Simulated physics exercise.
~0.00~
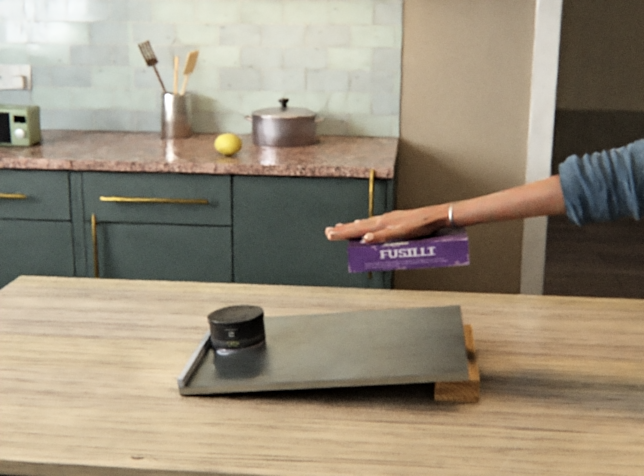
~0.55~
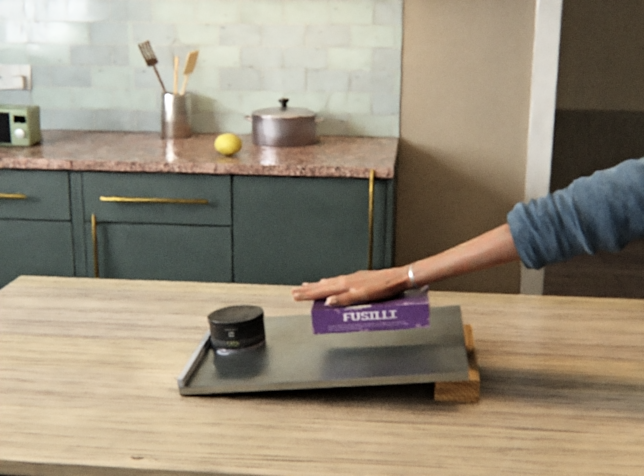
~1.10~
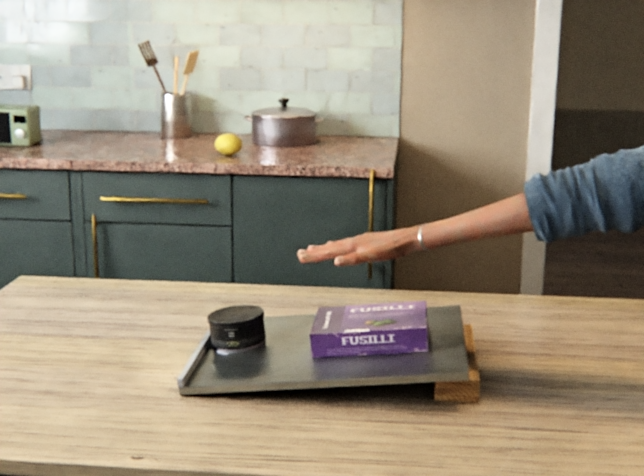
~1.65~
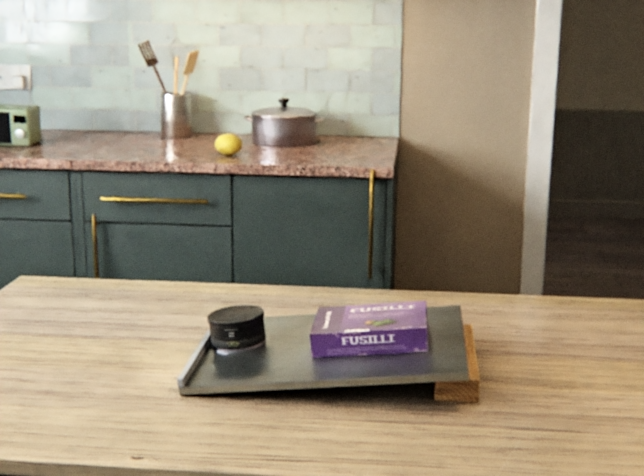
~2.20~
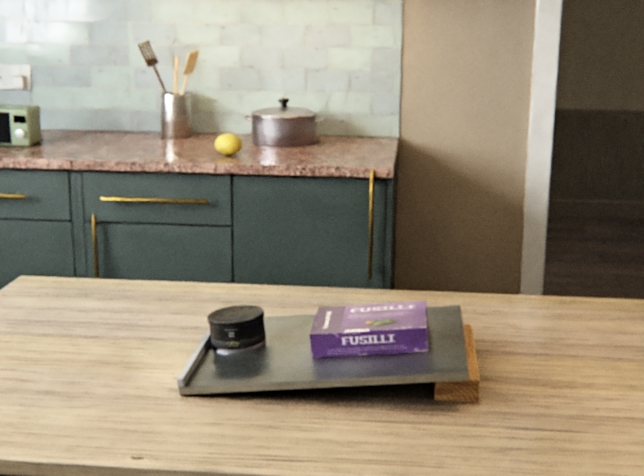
The footage shows a hand lowering a purple fusilli packet onto a gently sloping dark board on a wooden table, to the right of a black tub. The hand lets go and withdraws to the right, and the packet stays at rest on the slope.
